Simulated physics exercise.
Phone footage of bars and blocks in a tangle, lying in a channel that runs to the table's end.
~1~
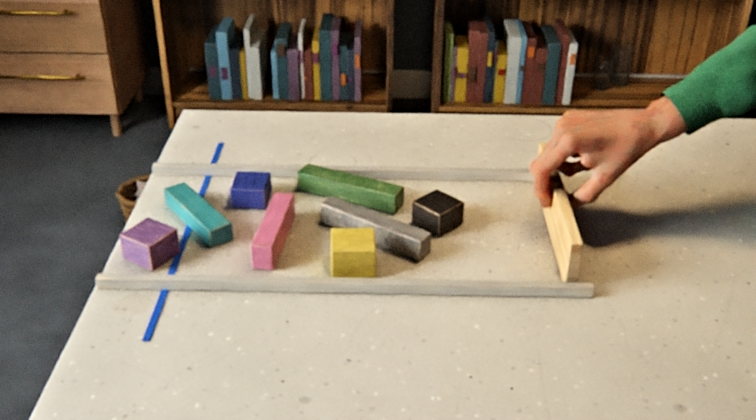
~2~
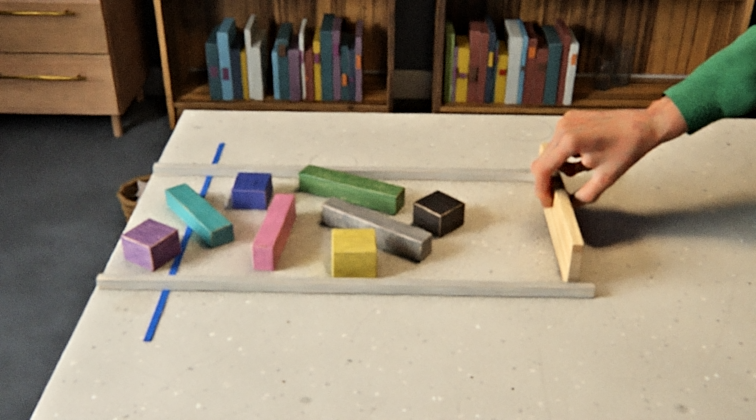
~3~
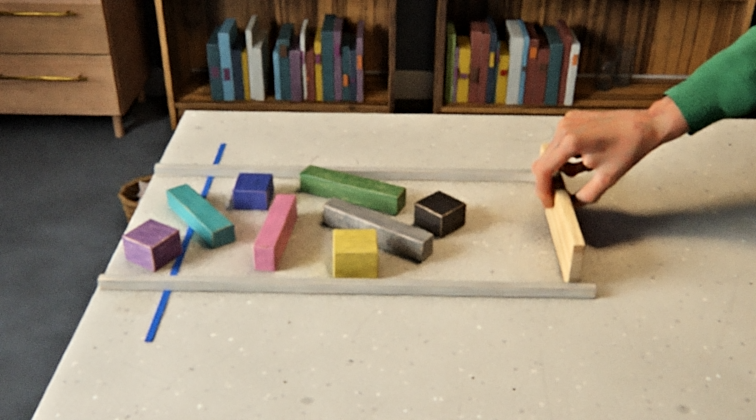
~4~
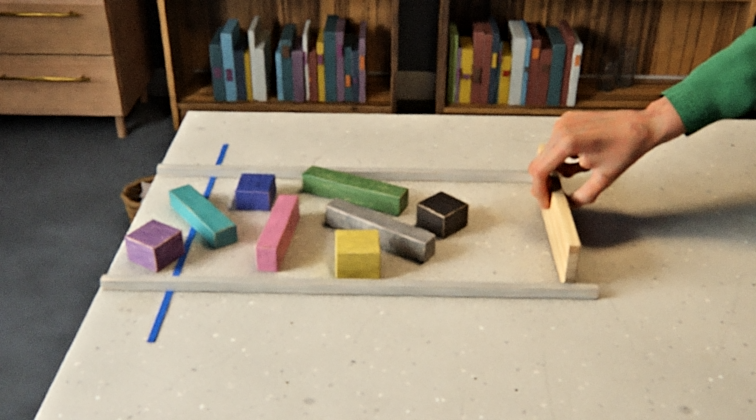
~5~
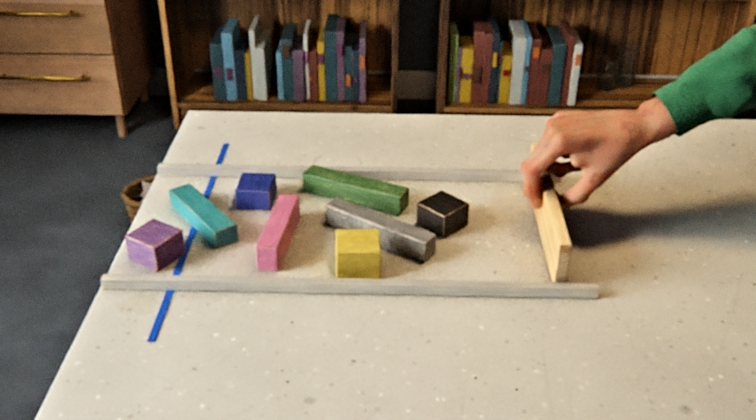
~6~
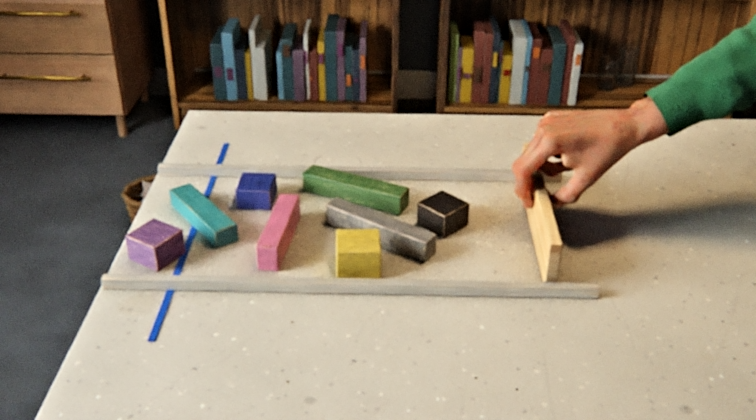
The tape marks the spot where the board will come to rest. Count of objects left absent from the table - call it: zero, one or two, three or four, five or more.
My call is three or four.
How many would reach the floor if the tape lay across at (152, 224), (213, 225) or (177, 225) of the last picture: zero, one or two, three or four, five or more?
Falls: Five or over; 3 or 4; at least five.
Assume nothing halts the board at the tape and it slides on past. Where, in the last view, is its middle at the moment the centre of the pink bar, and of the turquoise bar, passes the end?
For the pink bar, about (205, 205); for the turquoise bar, about (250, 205).
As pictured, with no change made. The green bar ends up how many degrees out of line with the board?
It works out to near 65°.
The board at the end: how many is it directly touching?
It's 4 of them.
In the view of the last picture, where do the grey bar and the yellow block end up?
Final positions: Near (150, 216); near (148, 252).
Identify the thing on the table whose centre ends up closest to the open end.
Answer - the green bar.
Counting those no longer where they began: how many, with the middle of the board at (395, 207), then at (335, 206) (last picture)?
4 by the first point, 6 by the second.
Soon after, none off yet; purple block at rest near (156, 245); turquoise bar at rest near (203, 214); blue block at rest near (257, 191).
After that, none off yet; purple block at rest near (156, 245); turquoise bar displaced a little near (189, 215); blue block displaced about its own width near (213, 189).
In the end, the number that fall off is three or four; gone, pink bar, blue block, turquoise bar and purple block.
